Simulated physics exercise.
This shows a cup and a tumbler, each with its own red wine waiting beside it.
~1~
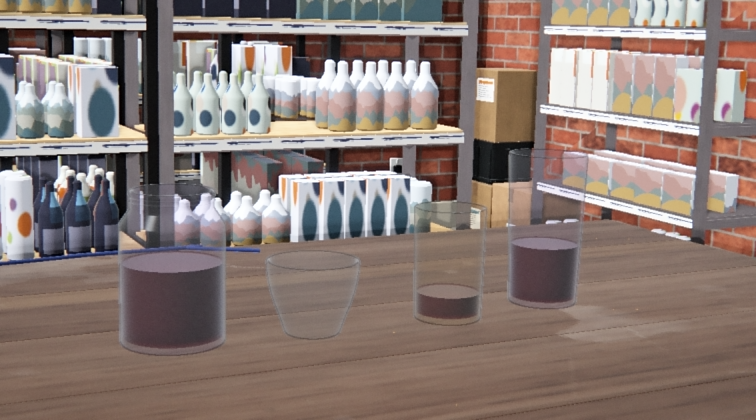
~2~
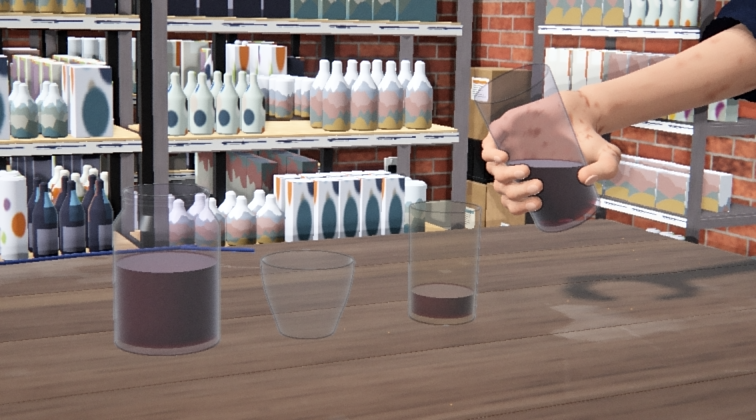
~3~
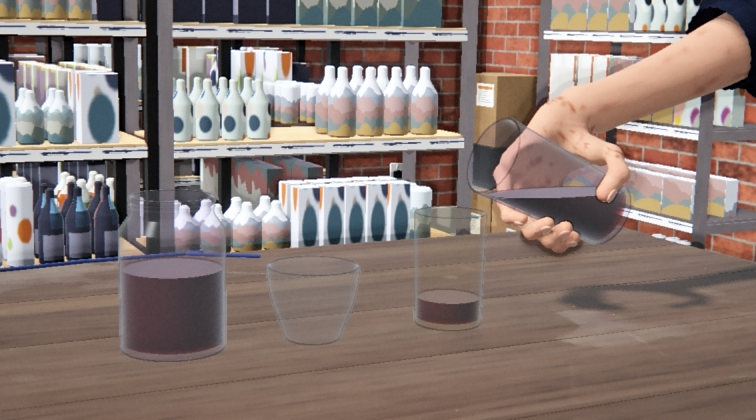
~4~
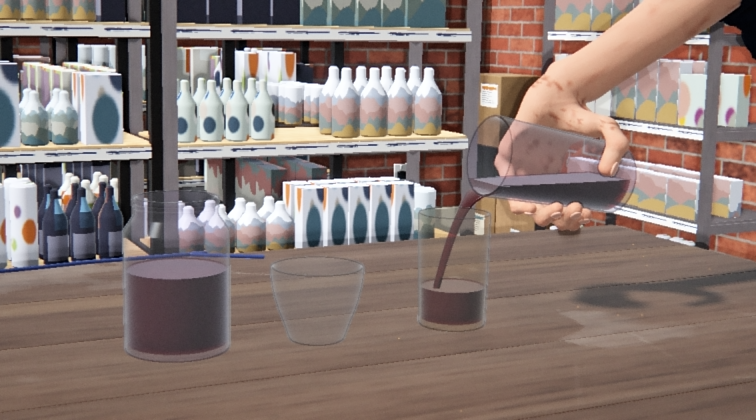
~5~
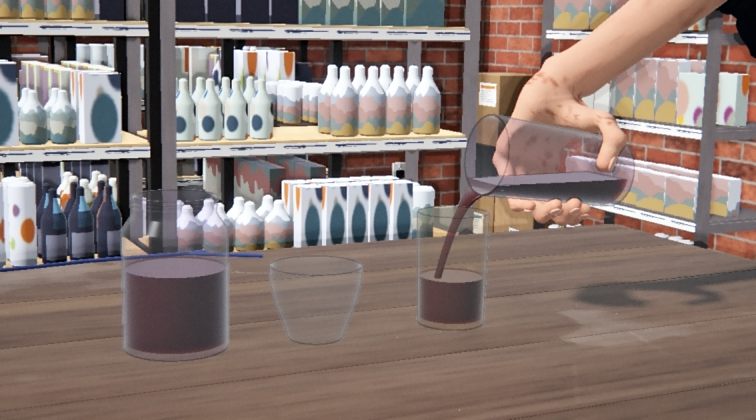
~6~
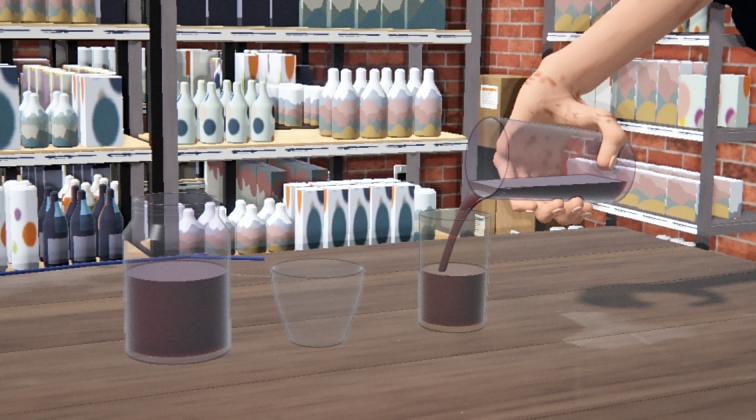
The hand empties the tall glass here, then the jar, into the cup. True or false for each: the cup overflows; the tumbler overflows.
Checking each: The cup overflowing is true; the tumbler overflowing is false.
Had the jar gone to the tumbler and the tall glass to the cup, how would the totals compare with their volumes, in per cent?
Roughly 140 % and 80 %.
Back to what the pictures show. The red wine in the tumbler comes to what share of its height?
Close to 80 in a hundred, I think.
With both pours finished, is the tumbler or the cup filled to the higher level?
The tumbler on the right.
Shortly, the tumbler is about two thirds full.
Then, the tumbler is about three quarters full.
At the finish, the cup is full to the brim, some went over its rim; the tumbler is about three quarters full.
